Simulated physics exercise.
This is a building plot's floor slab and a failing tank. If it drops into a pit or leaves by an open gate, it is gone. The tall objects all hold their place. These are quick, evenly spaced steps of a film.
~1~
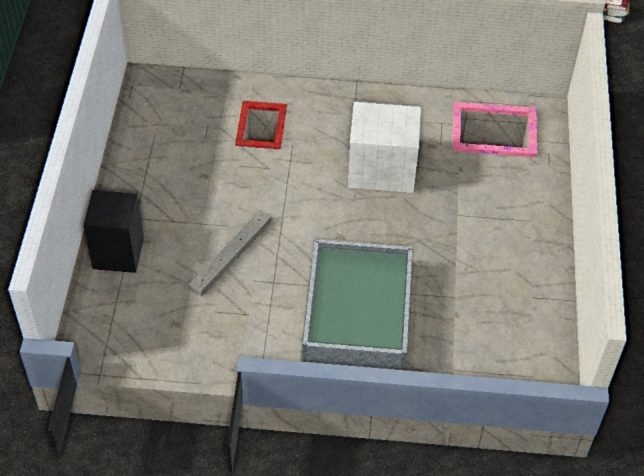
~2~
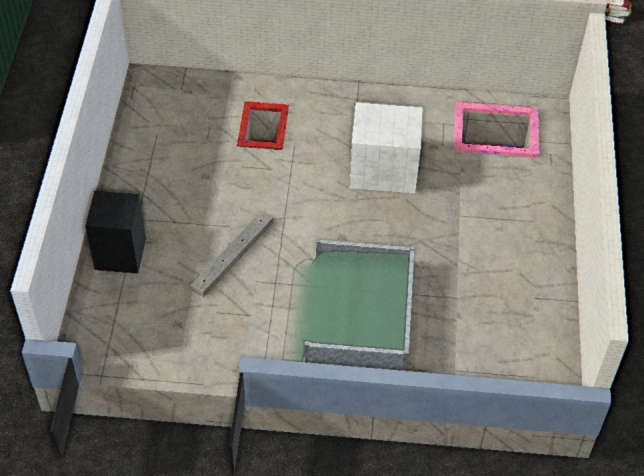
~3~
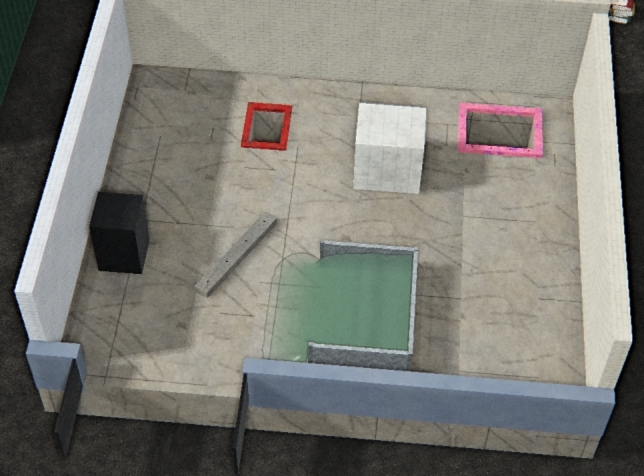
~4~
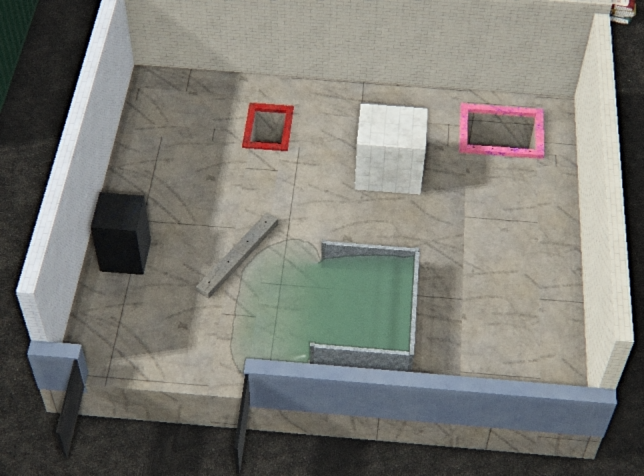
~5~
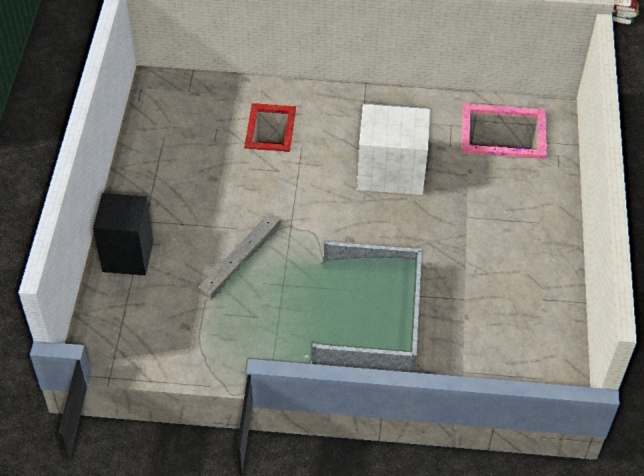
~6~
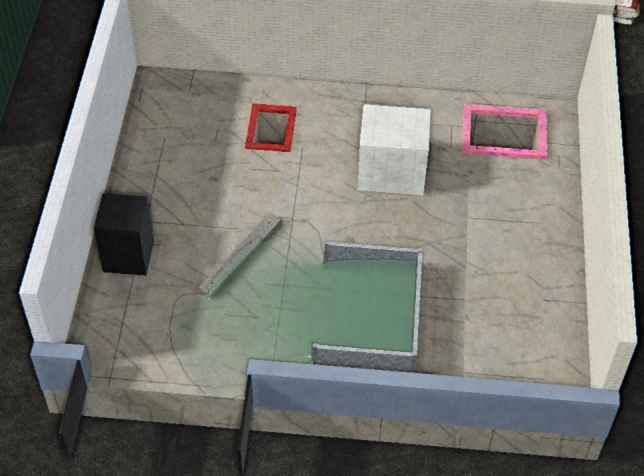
A walled concrete floor held a grey tank of green water, whose left side opened and let the water pour out leftward, spreading across the slab around a slanted beam while the blocks stayed put.
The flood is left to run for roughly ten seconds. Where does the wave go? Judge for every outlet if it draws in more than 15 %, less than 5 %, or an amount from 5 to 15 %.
My call: The gate draws in more than 15 %; the pink pit draws in less than 5 %; the red pit draws in less than 5 %.
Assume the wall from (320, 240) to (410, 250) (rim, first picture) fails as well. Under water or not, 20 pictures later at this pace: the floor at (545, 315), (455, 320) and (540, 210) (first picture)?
Point 1: Unwetted; point 2: Unwetted; point 3: Inundated.
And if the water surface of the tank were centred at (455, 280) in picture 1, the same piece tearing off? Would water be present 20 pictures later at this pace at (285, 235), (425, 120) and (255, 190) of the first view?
Location one: Soaked; location two: Bone dry; location three: Soaked.
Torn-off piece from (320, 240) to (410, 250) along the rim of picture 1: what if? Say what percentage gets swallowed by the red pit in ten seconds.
Share recorded - red: 8 %.
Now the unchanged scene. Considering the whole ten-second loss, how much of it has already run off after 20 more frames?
Working it through, I arrive at 45 per cent.
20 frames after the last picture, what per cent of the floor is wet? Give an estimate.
The answer is around 30 per cent.
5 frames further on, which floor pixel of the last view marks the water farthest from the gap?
Farthest reach: (65, 349).
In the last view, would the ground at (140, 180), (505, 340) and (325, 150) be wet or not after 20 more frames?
Note - in order: Inundated / not inundated / inundated.
A moment on, water covers 20 % of the floor; the gate 1 %, the pink pit 0 %, the red pit 0 %.
Next, water covers 30 % of the floor; the gate 6 %, the pink pit 0 %, the red pit 0 %.
Then, water covers 30 % of the floor; the gate 19 %, the pink pit 0 %, the red pit 0 %.
Later, water covers 50 % of the floor; the gate 35 %, the pink pit 0 %, the red pit 0 %.
In the end, water covers 55 % of the floor; the gate 44 %, the pink pit 0 %, the red pit 0 %.
